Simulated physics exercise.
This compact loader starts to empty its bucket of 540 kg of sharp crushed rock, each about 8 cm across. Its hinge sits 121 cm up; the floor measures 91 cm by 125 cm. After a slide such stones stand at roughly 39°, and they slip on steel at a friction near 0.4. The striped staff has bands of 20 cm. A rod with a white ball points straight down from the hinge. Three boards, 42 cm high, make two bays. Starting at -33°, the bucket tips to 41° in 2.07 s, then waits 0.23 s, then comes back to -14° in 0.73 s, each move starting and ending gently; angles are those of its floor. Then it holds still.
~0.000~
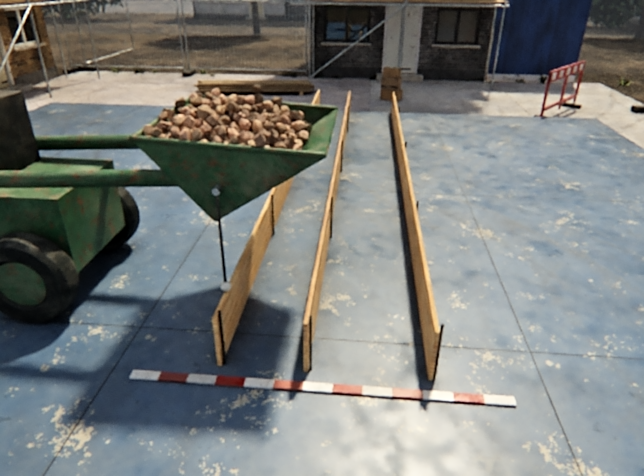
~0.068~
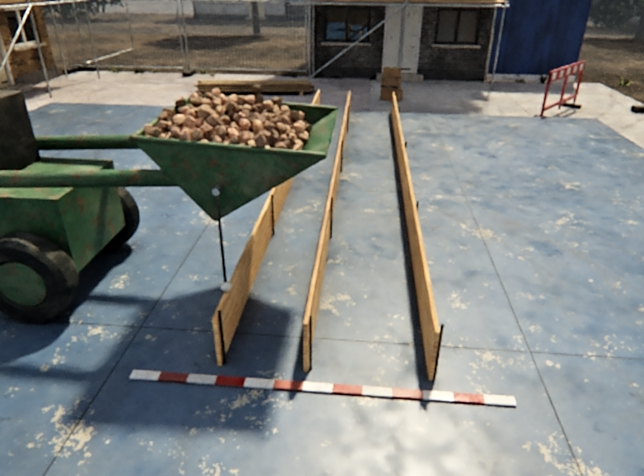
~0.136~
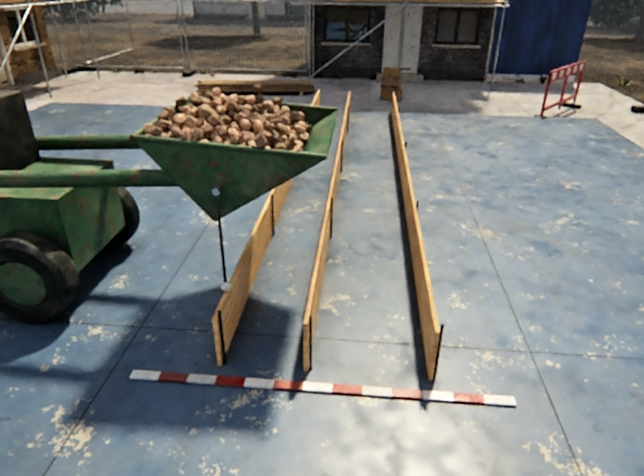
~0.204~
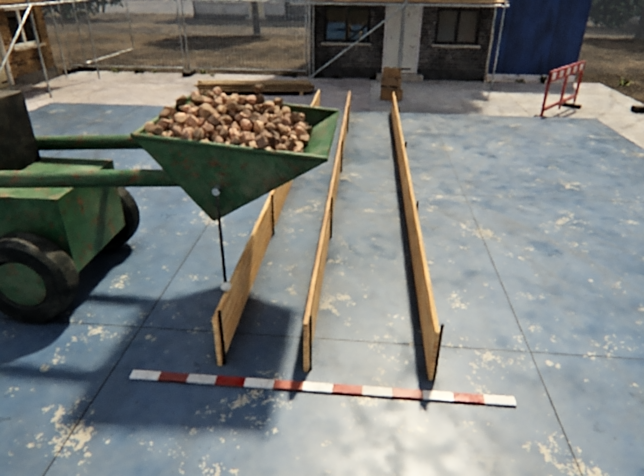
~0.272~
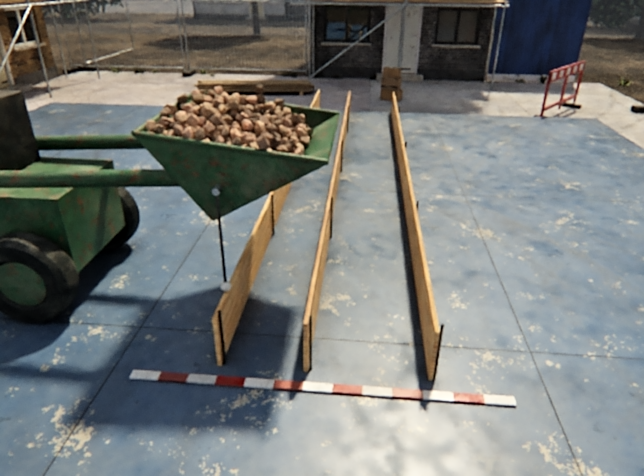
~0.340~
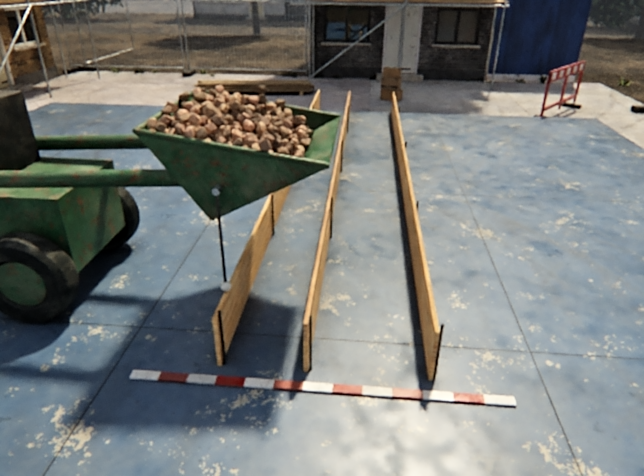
A green loader's raised bucket of brown stones tilts slightly forward above boards on blue ground.
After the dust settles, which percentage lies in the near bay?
Close to 15 in a hundred.
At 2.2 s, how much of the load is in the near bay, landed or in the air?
About 15 per cent by then.
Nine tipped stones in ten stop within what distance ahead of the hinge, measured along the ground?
About 140 cm.
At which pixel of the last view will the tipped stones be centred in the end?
Their middle is at about (361, 285).
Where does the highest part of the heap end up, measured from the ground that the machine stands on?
Some 40 cm above that level.
After 1.5 s the floor is at 29°; 97 % in the bucket, 1 % in the near bay, 3 % in the far bay; the foremost stones are at (338, 241).
After 2.2 s the floor is at 41°; 34 % in the bucket, 17 % in the near bay, 48 % in the far bay; the foremost stones are at (403, 278).
After 3.5 s the floor is at -14°; 0 % in the bucket, 16 % in the near bay, 84 % in the far bay; the foremost stones are at (415, 290).
After 6.3 s the floor is at -14°; 0 % in the bucket, 16 % in the near bay, 84 % in the far bay; the foremost stones are at (415, 290).
